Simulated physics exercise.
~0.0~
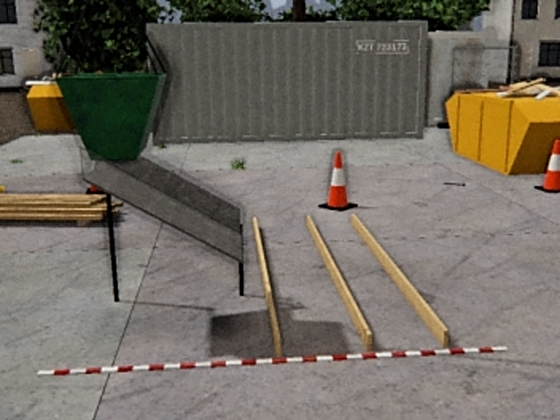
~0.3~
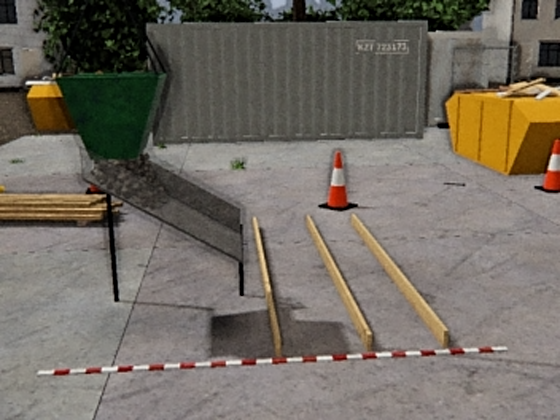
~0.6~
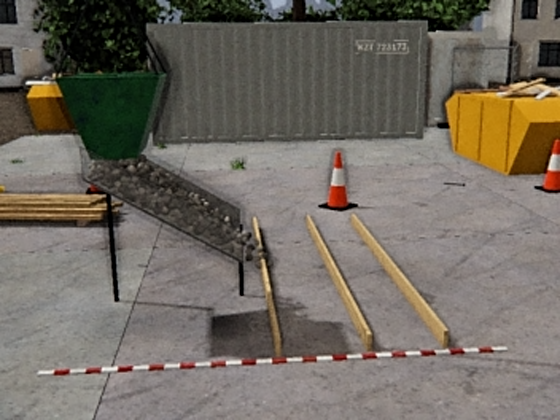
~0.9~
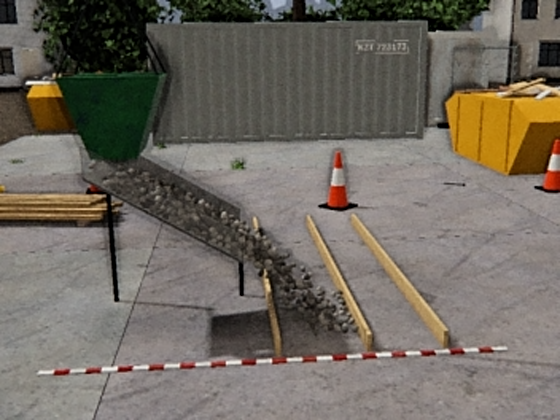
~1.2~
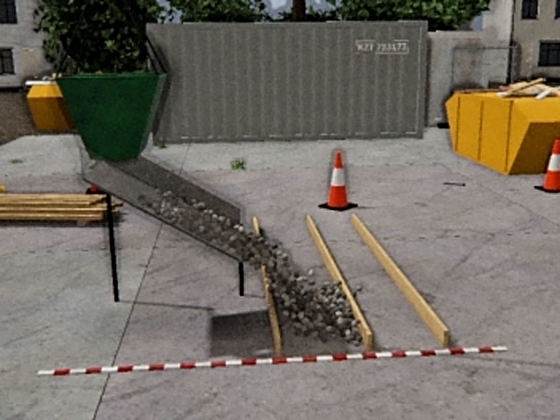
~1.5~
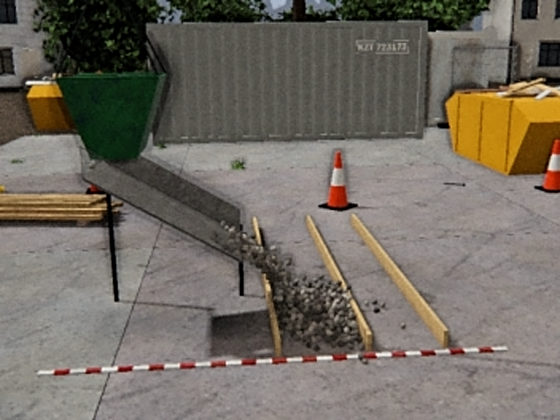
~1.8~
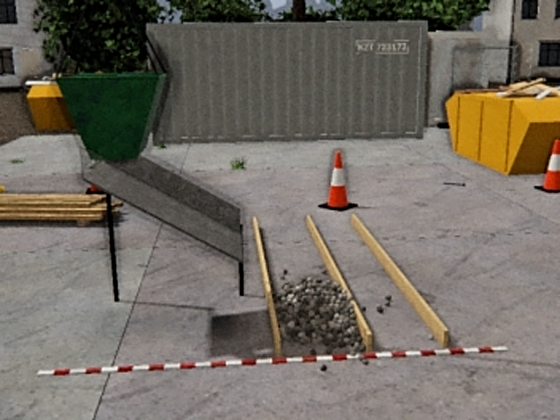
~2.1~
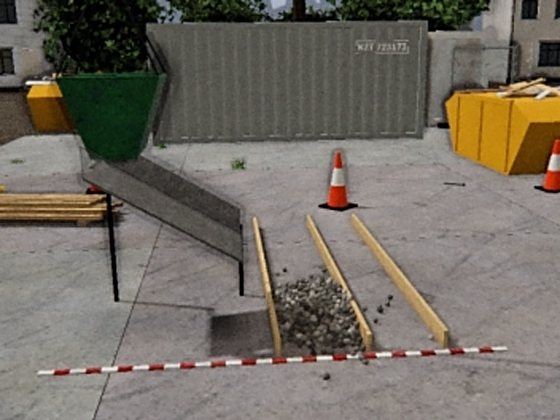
In a concrete yard, grey stones slide from a green skip down a steel chute, settling mostly between the left and middle boards.
